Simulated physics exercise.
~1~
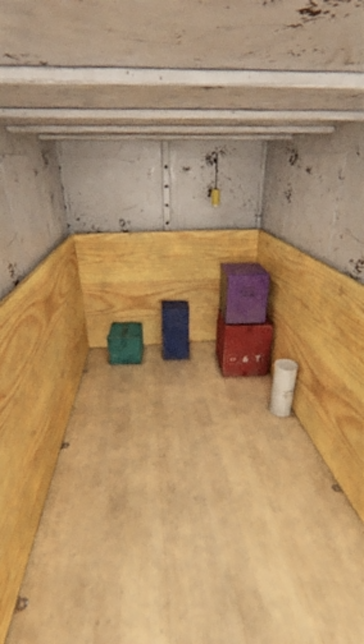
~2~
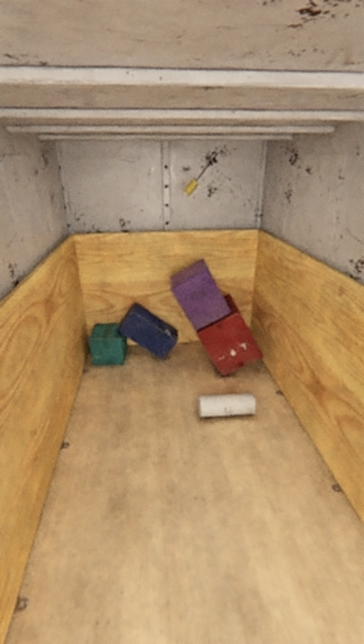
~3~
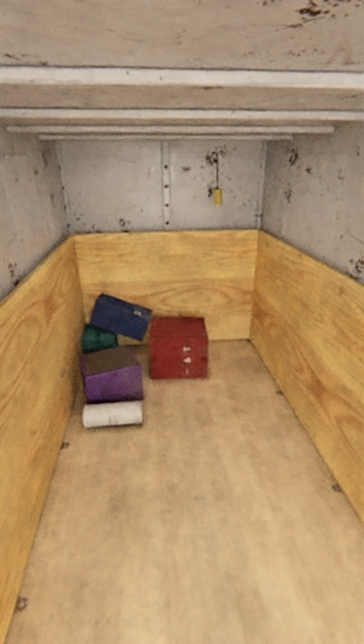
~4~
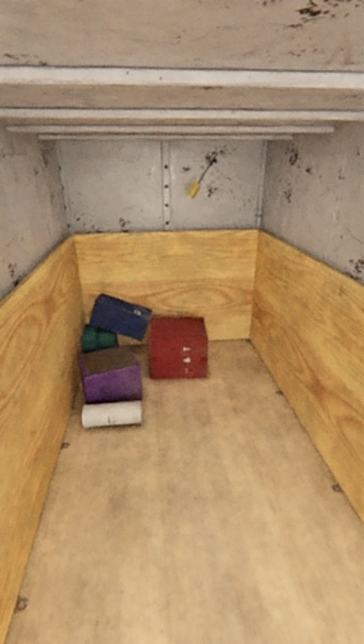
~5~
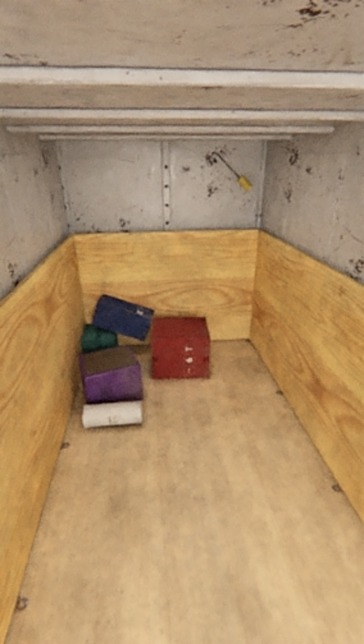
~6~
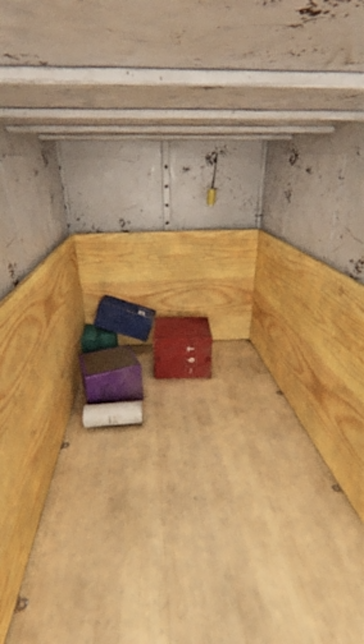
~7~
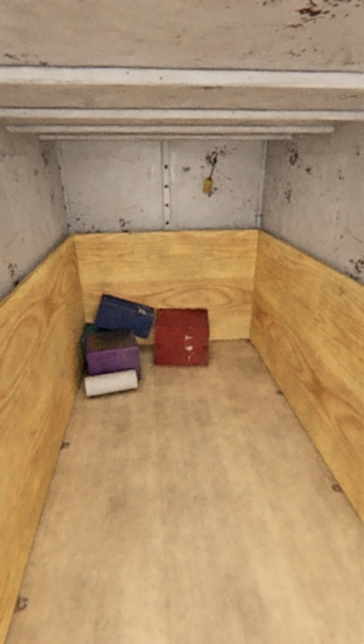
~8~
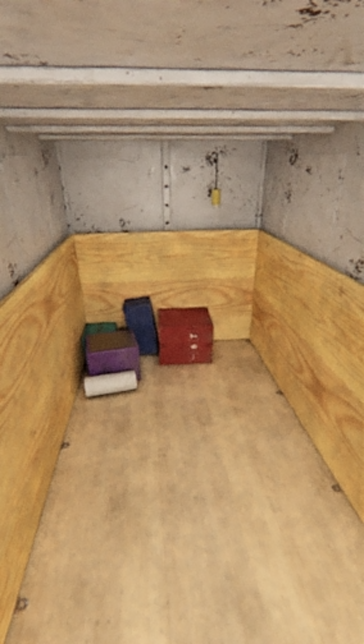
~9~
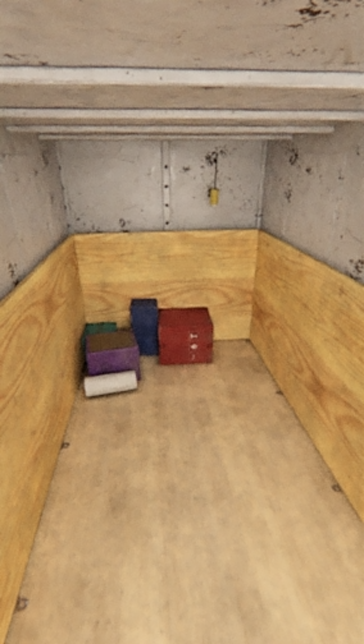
We see boxes and a white cylinder in a wood-lined van bay topple and slide left, the purple box dropping off the red one; later the pile shifts toward the back, the blue box tips upright, and everything rests with the red, purple and white items on their sides.
